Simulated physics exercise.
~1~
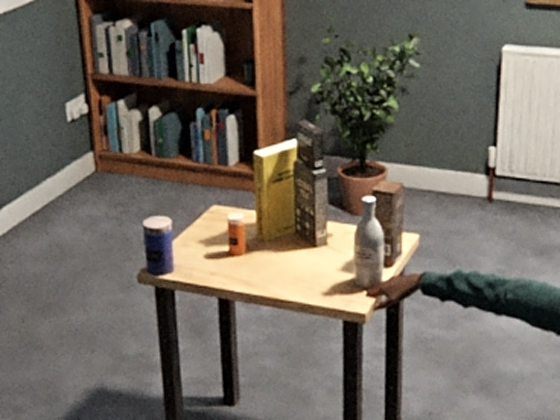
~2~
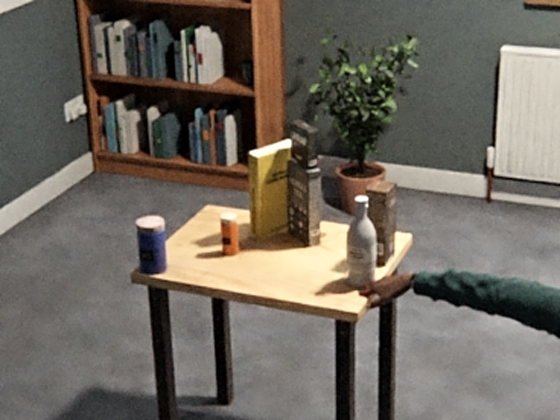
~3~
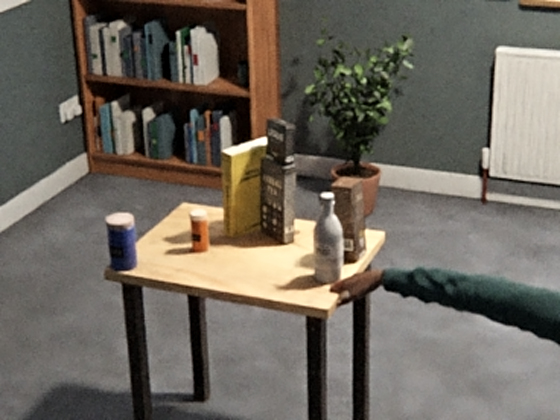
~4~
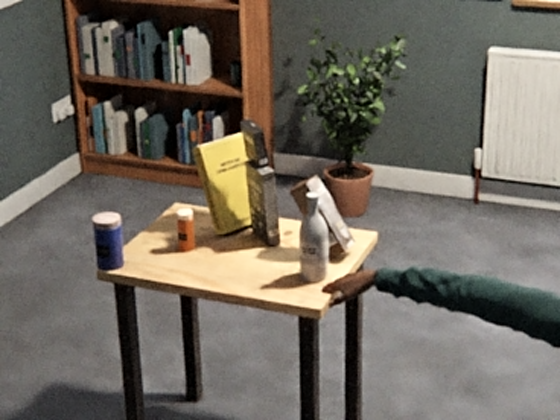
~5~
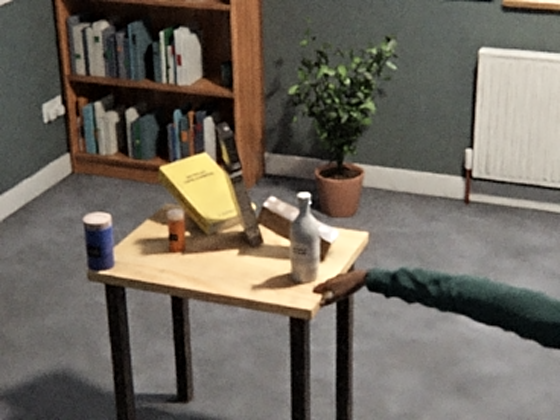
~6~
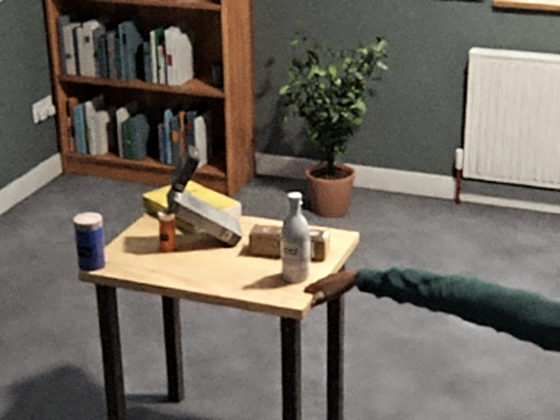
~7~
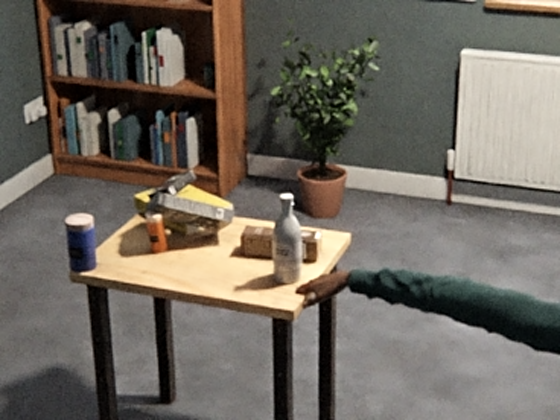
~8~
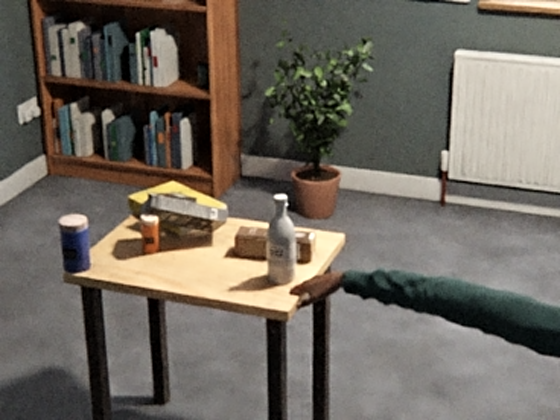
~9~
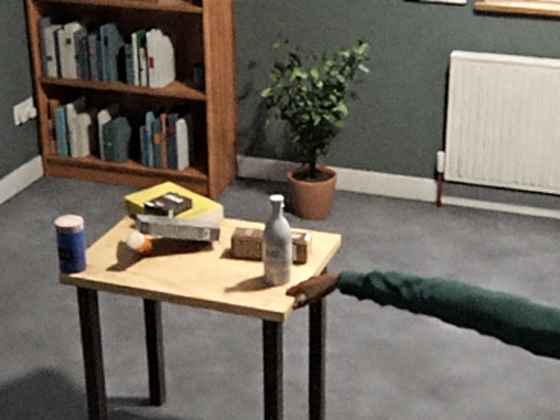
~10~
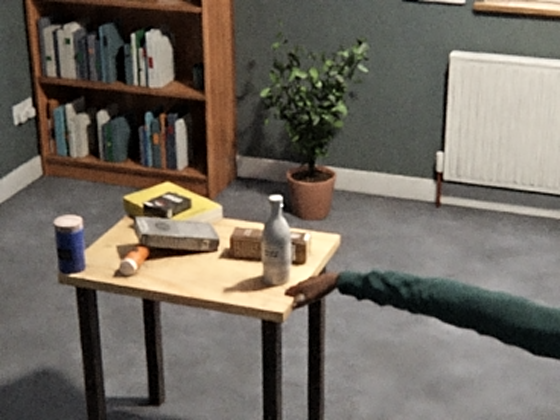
A hand shoves the table left, and the boxes, yellow book and orange bottle topple onto it.
